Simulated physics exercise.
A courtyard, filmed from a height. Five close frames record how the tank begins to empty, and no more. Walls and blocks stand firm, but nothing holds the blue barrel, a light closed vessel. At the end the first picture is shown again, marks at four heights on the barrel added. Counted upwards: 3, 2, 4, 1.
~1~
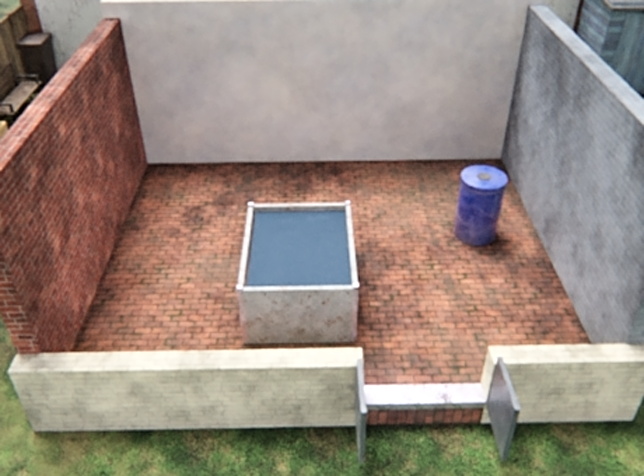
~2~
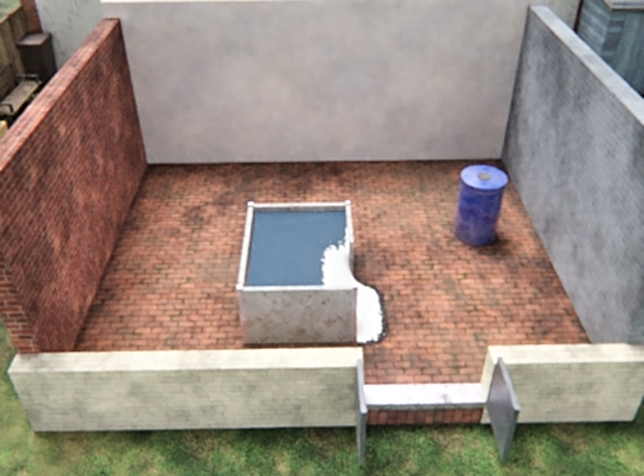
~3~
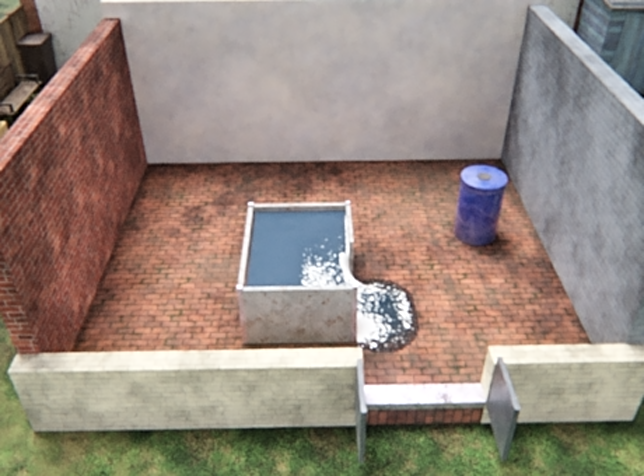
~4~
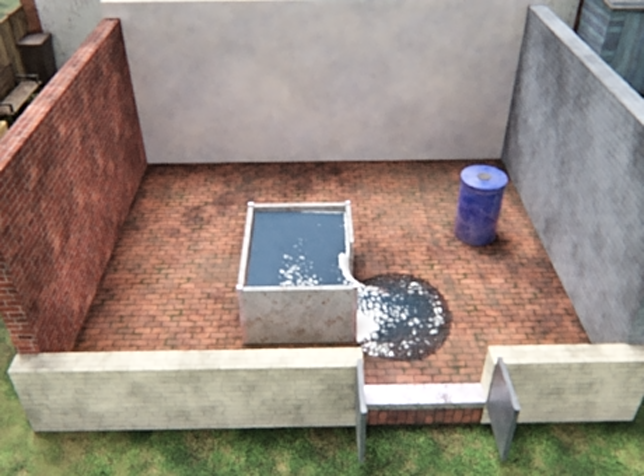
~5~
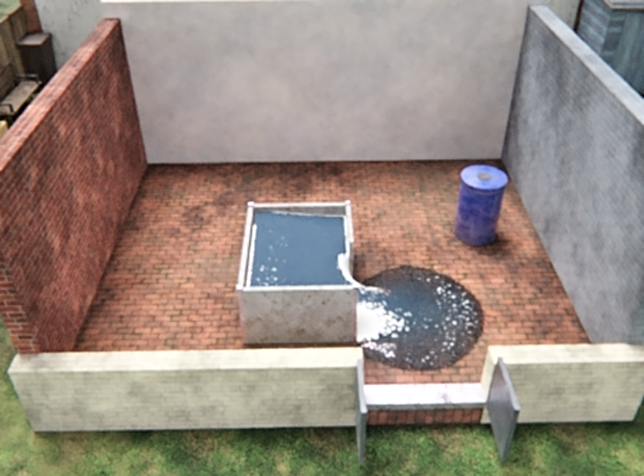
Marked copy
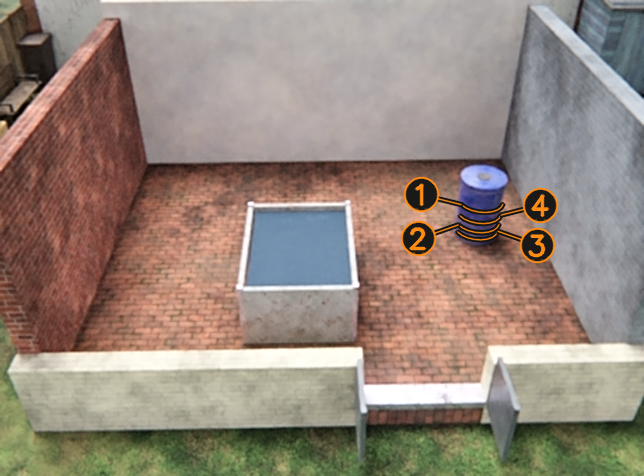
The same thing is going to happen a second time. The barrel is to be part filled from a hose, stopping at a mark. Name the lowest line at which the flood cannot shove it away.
The answer is level 2.
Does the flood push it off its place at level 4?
No, that is safe.
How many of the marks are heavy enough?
Three of the four.
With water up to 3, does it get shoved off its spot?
Yes, that goes wrong.
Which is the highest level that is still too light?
That is level 3.
On the marked copy, 1 at (485, 212); 2 at (481, 232); 3 at (480, 239); 4 at (483, 223); from the bottom up 3, 2, 4, 1.
Choosing 1, it does not move.
Choosing 2, it does not move.
Choosing 3, it is pushed about half its own width away.
Choosing 4, it does not move.
